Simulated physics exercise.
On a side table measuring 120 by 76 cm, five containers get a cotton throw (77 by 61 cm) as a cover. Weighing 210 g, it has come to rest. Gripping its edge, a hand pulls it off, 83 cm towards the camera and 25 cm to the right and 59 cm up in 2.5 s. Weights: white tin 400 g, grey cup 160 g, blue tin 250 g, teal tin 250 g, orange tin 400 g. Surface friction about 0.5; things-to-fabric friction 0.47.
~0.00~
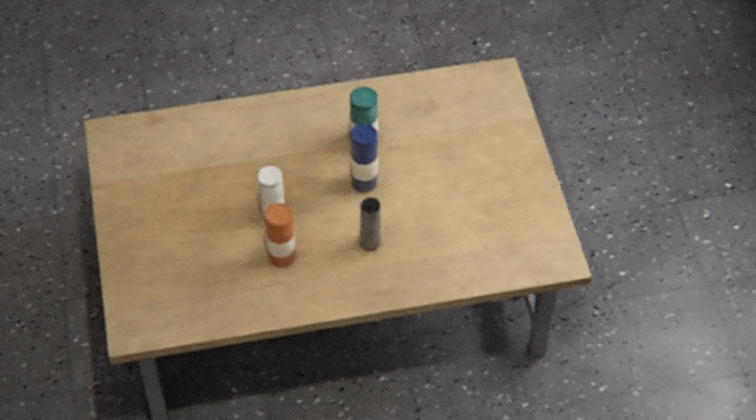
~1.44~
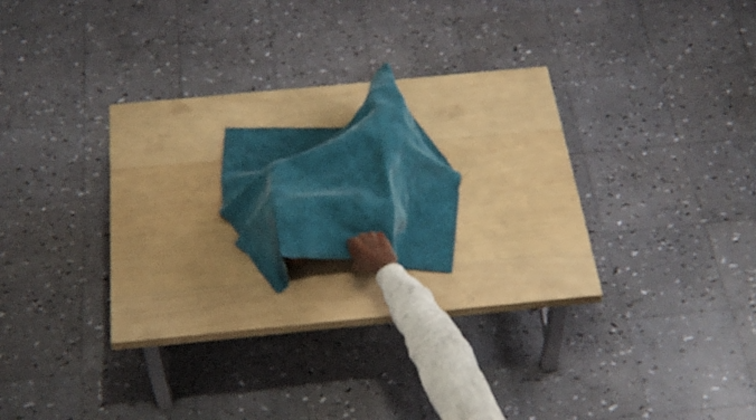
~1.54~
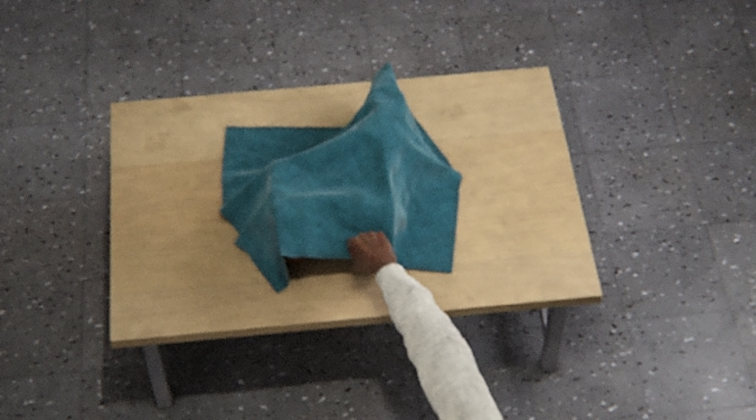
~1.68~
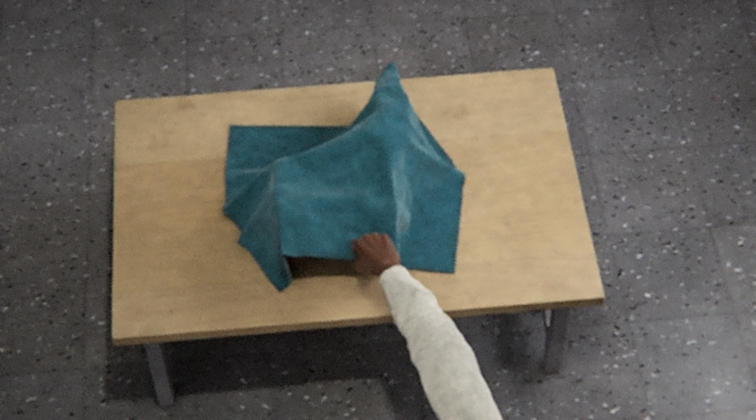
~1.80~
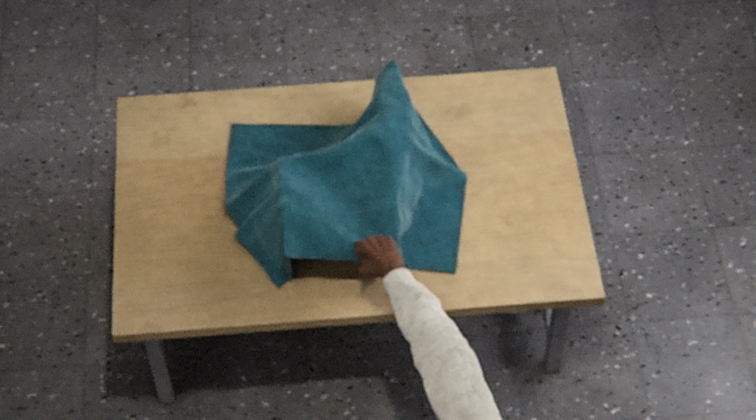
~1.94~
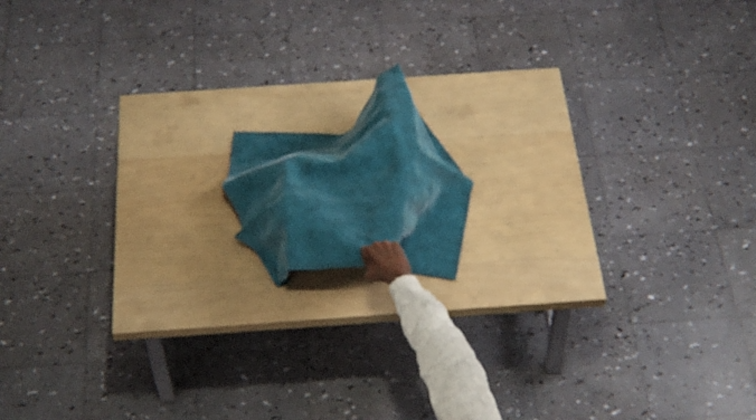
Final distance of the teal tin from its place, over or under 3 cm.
Under.
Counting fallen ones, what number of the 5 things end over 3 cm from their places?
The answer is 3 of them.
After 2.5 s, middle of the cotton throw at (389, 219); white tin on its side, 9 cm off its start, orange tin 2 cm off its start.
After 3.0 s, middle of the cotton throw at (430, 327); orange tin on its side, 11 cm off its start, grey cup on its side, 11 cm off its start, white tin on its side, 10 cm off its start.
After 3.5 s, middle of the cotton throw at a place out of view; orange tin on its side, 17 cm off its start at (301, 299), grey cup on its side, 15 cm off its start at (406, 285), white tin on its side, 10 cm off its start at (313, 224).
After 4.0 s, middle of the cotton throw at a place out of view; orange tin over the edge, grey cup on its side, 22 cm off its start, white tin on its side, 10 cm off its start.
After 4.8 s, middle of the cotton throw at a place out of view; teal tin 0 cm off its start at (395, 95), grey cup over the edge, orange tin over the edge, white tin on its side, 10 cm off its start at (313, 224).
